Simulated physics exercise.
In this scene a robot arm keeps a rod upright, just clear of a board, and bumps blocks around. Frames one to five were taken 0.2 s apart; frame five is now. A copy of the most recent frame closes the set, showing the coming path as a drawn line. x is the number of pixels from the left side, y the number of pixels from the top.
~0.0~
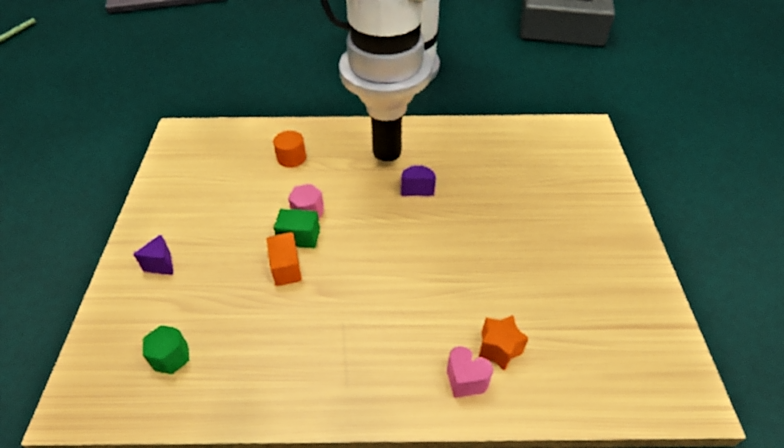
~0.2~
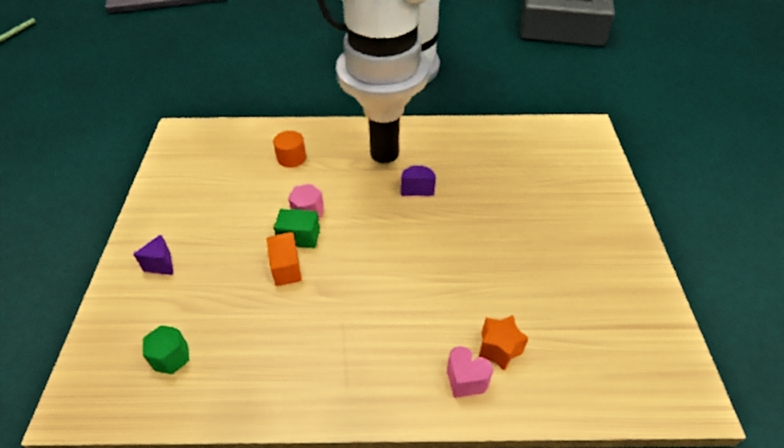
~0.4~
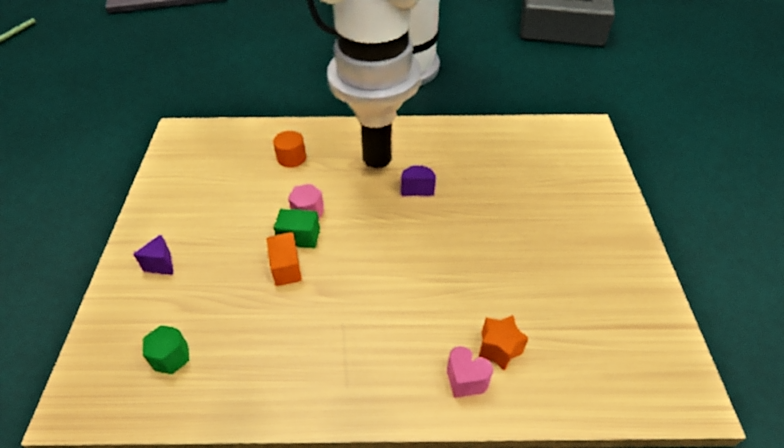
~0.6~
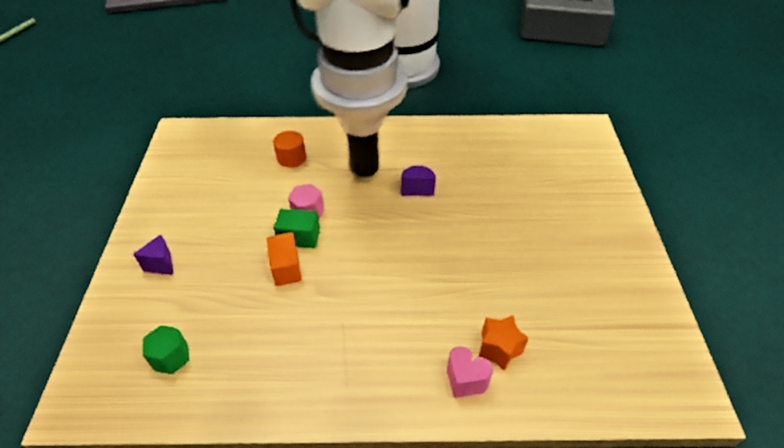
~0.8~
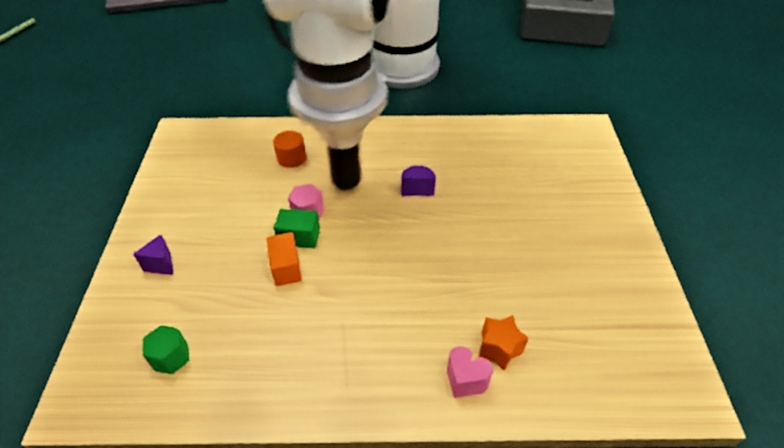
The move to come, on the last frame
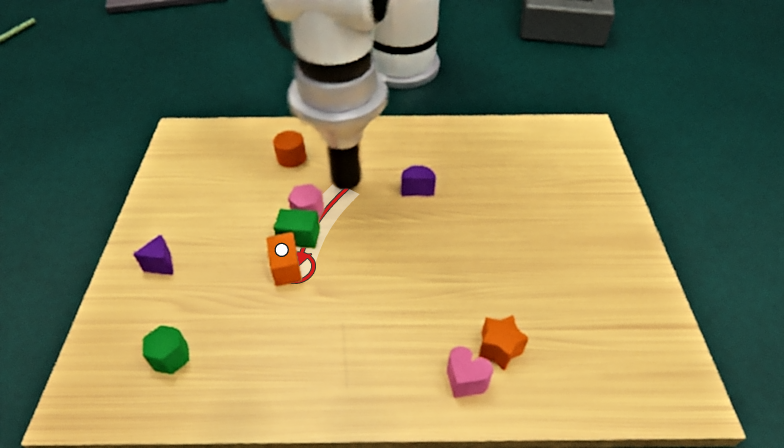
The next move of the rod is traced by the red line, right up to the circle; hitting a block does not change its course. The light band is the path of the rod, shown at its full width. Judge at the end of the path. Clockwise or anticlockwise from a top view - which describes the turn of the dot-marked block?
Spin direction: Counter-clockwise.
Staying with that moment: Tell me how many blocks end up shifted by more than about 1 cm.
This push will displace three or more blocks.
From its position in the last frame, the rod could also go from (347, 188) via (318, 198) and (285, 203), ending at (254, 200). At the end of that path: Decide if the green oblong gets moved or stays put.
The block in question is displaced by the end.
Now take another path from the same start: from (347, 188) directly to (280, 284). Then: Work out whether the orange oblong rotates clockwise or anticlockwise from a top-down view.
From above, it turns counterclockwise.
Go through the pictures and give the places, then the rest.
In the first frame, lower end of the rod at (387, 152), tops of blocks, orange oblong at (282, 250), green oblong at (296, 219), pink hexagonal block at (305, 194), purple half-round block at (418, 172).
In the second frame, rod at (385, 154), blocks as before.
In the third frame, rod at (377, 159), blocks as before.
In the fourth frame, rod at (365, 167), blocks as before.
In the fifth frame, rod at (346, 179), orange oblong at (282, 250), green oblong at (296, 219), pink hexagonal block at (305, 194), purple half-round block at (418, 172).
The drawn path runs from (347, 188) by way of (326, 210) and (309, 237) to (296, 267); the dot is on the orange oblong.
What follows on the original path. One third of the way, rod at (324, 202); green oblong at (293, 222); pink hexagonal block at (291, 199), turned 25° clockwise.
Two thirds of the way, rod at (307, 228); orange oblong at (269, 268), turned 20° anticlockwise; green oblong at (273, 234), turned 25° clockwise; pink hexagonal block at (280, 203), turned 65° clockwise.
At the end, rod at (294, 259); orange oblong at (258, 275), turned 65° anticlockwise; green oblong at (261, 244), turned 85° clockwise; pink hexagonal block at (280, 203), turned 65° clockwise; purple half-round block not moved.
